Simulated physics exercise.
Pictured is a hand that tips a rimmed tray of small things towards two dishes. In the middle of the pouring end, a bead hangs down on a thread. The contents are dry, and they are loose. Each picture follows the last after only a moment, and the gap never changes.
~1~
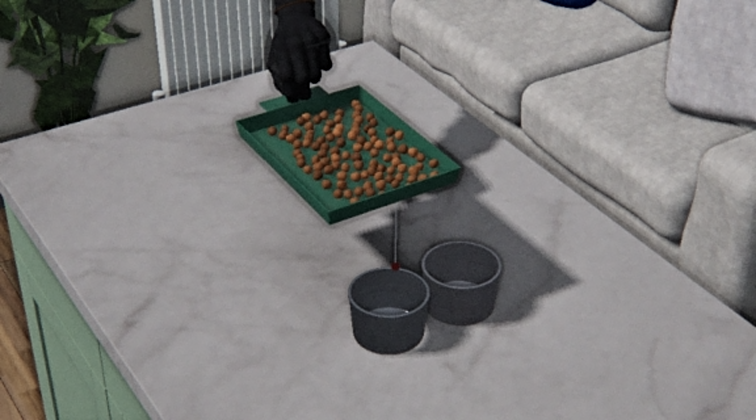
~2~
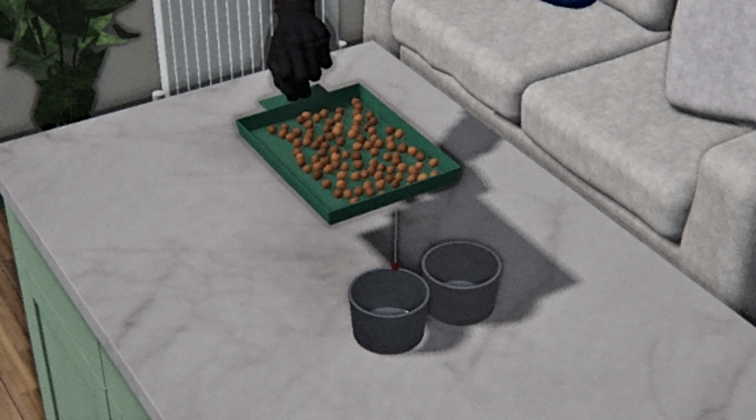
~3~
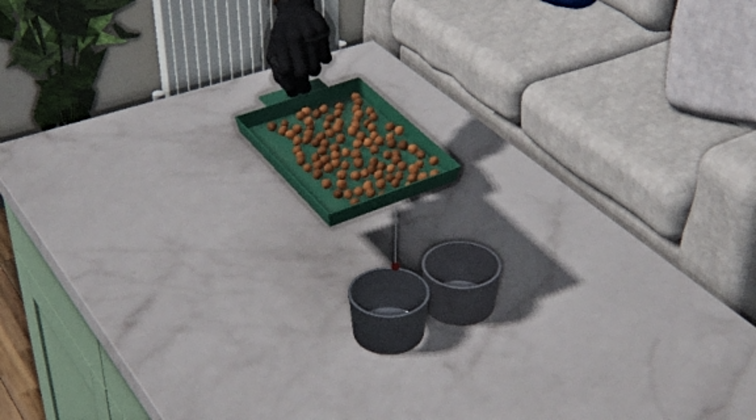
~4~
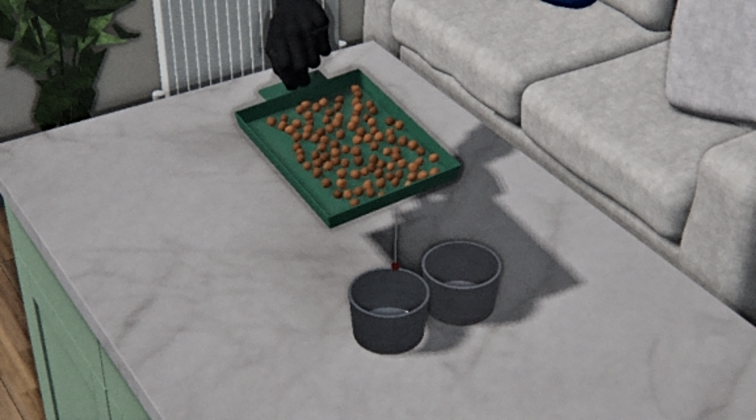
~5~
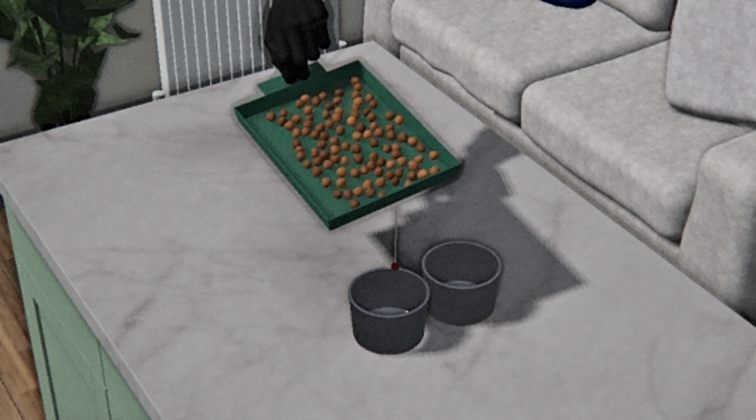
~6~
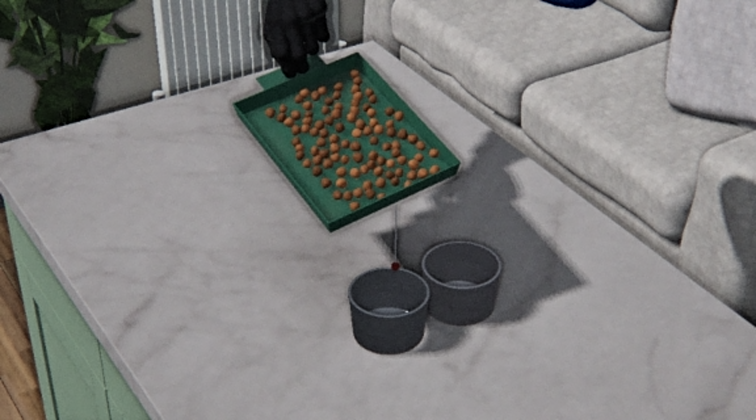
Green tray of hazelnuts tilting slightly in a black-gloved hand, its near left corner dipping lowest, above two dark grey dishes.
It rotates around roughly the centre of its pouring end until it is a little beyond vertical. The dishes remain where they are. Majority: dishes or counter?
Counter.
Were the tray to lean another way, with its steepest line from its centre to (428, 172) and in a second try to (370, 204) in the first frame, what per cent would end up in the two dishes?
The first try would leave around 60 per cent there, the second around 30 per cent.
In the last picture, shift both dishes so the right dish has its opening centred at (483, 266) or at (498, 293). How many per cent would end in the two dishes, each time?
Roughly 10% the first time and 0% the second time.
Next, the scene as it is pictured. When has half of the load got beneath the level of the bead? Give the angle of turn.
Roughly 105°.
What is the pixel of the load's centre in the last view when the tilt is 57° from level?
Somewhere near pixel (344, 173).
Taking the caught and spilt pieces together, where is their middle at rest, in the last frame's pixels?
The centre ends up roughly at (338, 349).
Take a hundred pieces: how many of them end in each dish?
20 percent ends in the left dish, 0 percent in the right.
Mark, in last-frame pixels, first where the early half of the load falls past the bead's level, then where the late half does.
Initially about (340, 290); subsequently about (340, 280).
Soon after the last picture, tray tipped steeply; all on the tray.
A little later, tray tipped right over; nearly all on the tray; a stray few in the air.
Later still, tray tipped past a quarter turn; about a quarter in the left dish; most outside both.
At rest, tray tipped past a quarter turn; about a quarter in the left dish; none in the right dish; most outside both.
